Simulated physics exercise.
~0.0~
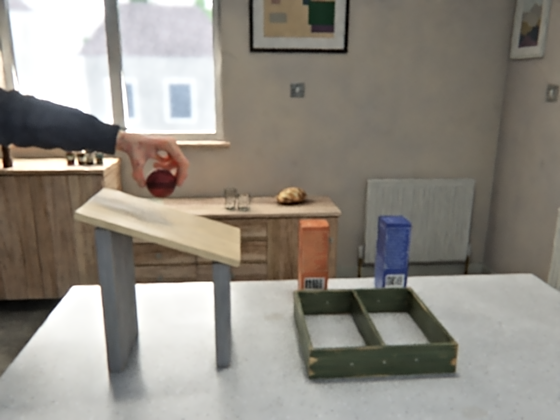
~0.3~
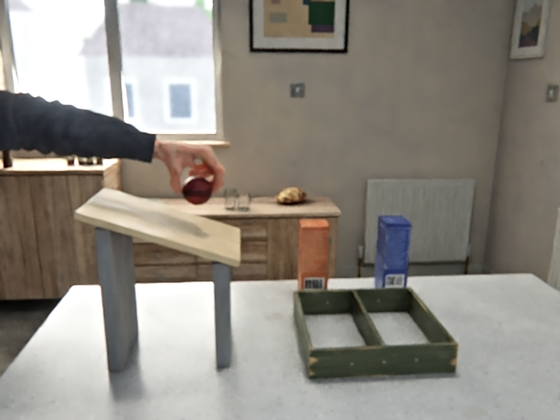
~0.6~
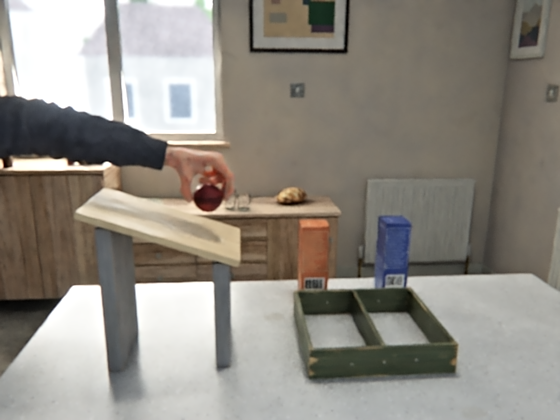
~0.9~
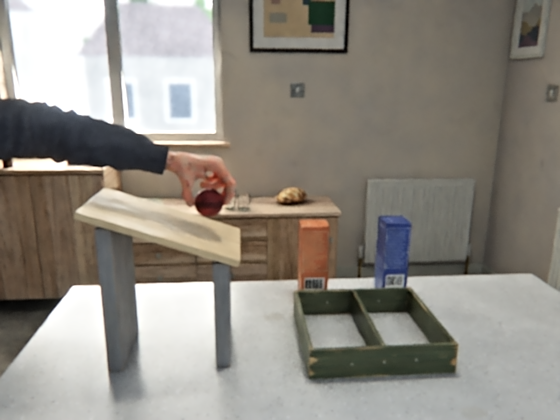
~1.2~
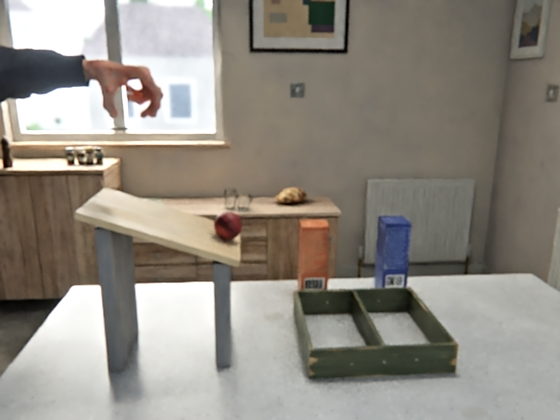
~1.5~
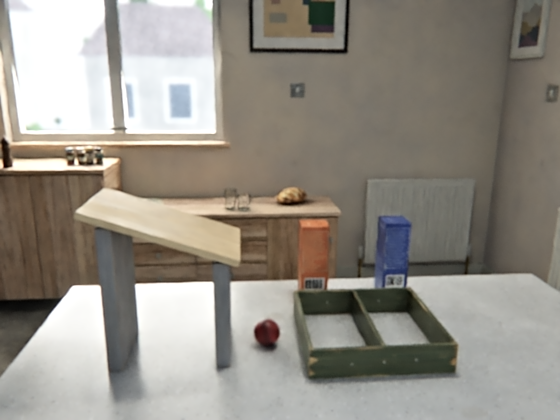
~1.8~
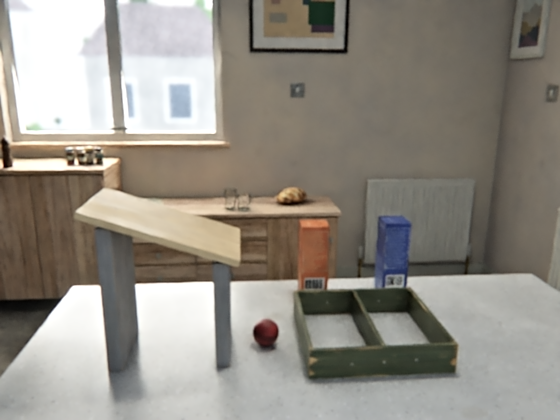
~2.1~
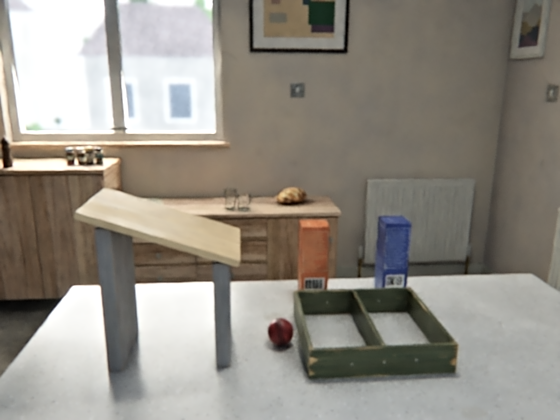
A hand releasing a red ball on a sloping board, the ball dropping to the table and stopping outside a divided tray.
